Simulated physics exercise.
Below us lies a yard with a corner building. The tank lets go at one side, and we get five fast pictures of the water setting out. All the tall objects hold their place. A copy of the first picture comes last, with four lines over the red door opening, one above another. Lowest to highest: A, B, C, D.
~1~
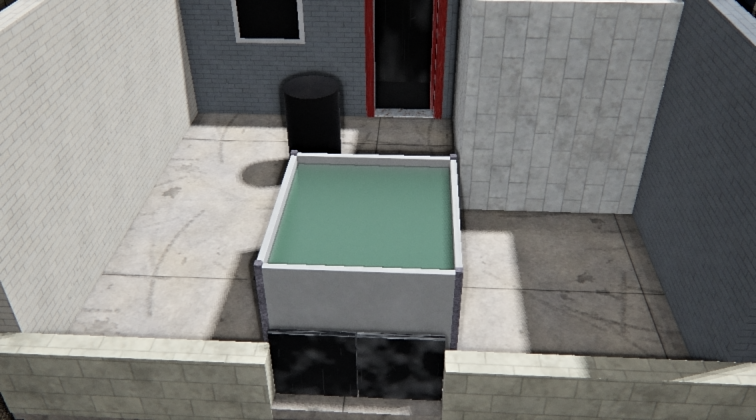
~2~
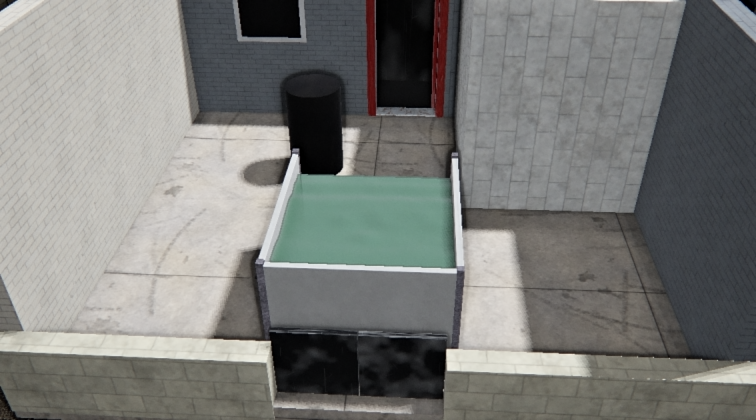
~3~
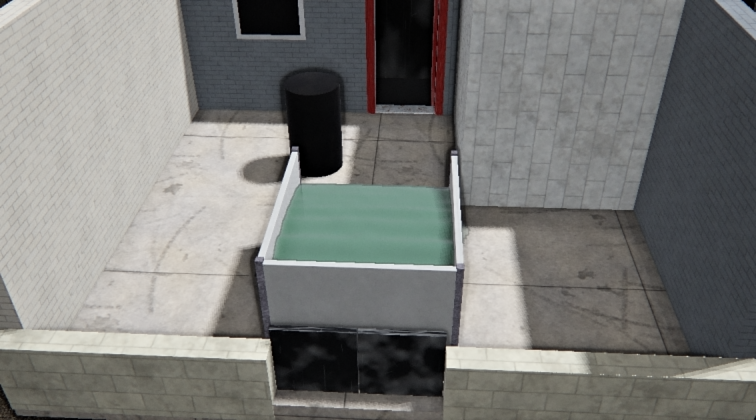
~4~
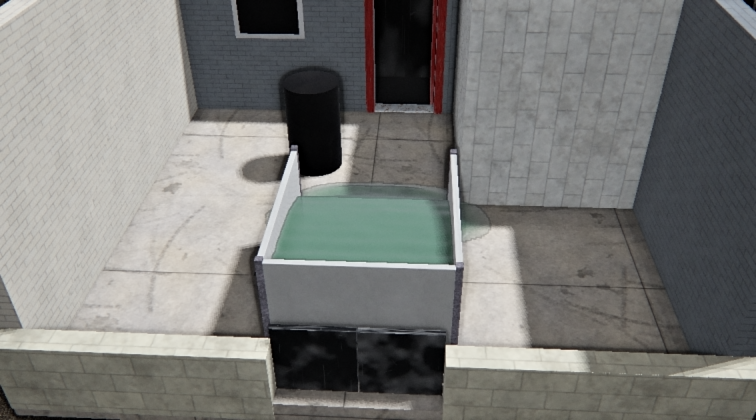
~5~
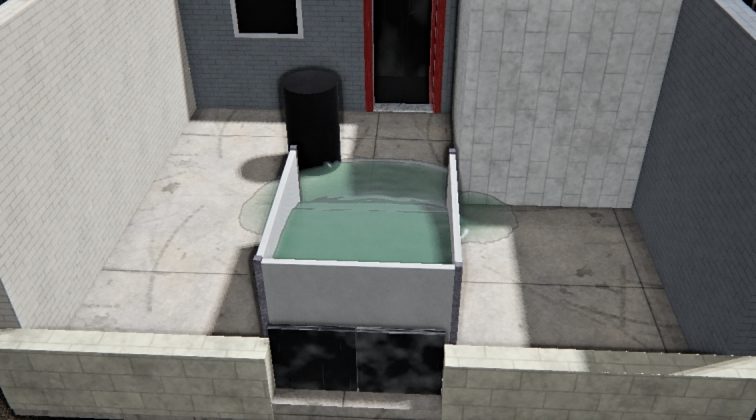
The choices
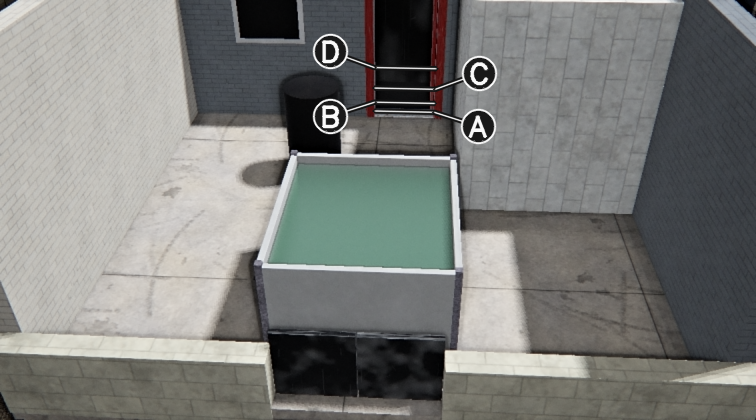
In a walled yard, a tank's back wall disappears and green water spreads across the ground.
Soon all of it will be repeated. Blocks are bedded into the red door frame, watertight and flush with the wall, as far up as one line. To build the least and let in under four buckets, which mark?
Use height D.
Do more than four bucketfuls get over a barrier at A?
Yes, it does.
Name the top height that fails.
The answer is C.
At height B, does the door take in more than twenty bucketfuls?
Yes, it does.
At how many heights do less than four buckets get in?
One of the four.
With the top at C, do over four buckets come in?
Yes, it does.
On the marked copy, A at (404, 111); B at (404, 102); C at (404, 88); D at (405, 68); from the bottom up A, B, C, D.
With A, dozens of bucketfuls pour in.
With B, dozens of bucketfuls pour in.
With C, about 14 bucketfuls get in.
With D, nothing gets over.
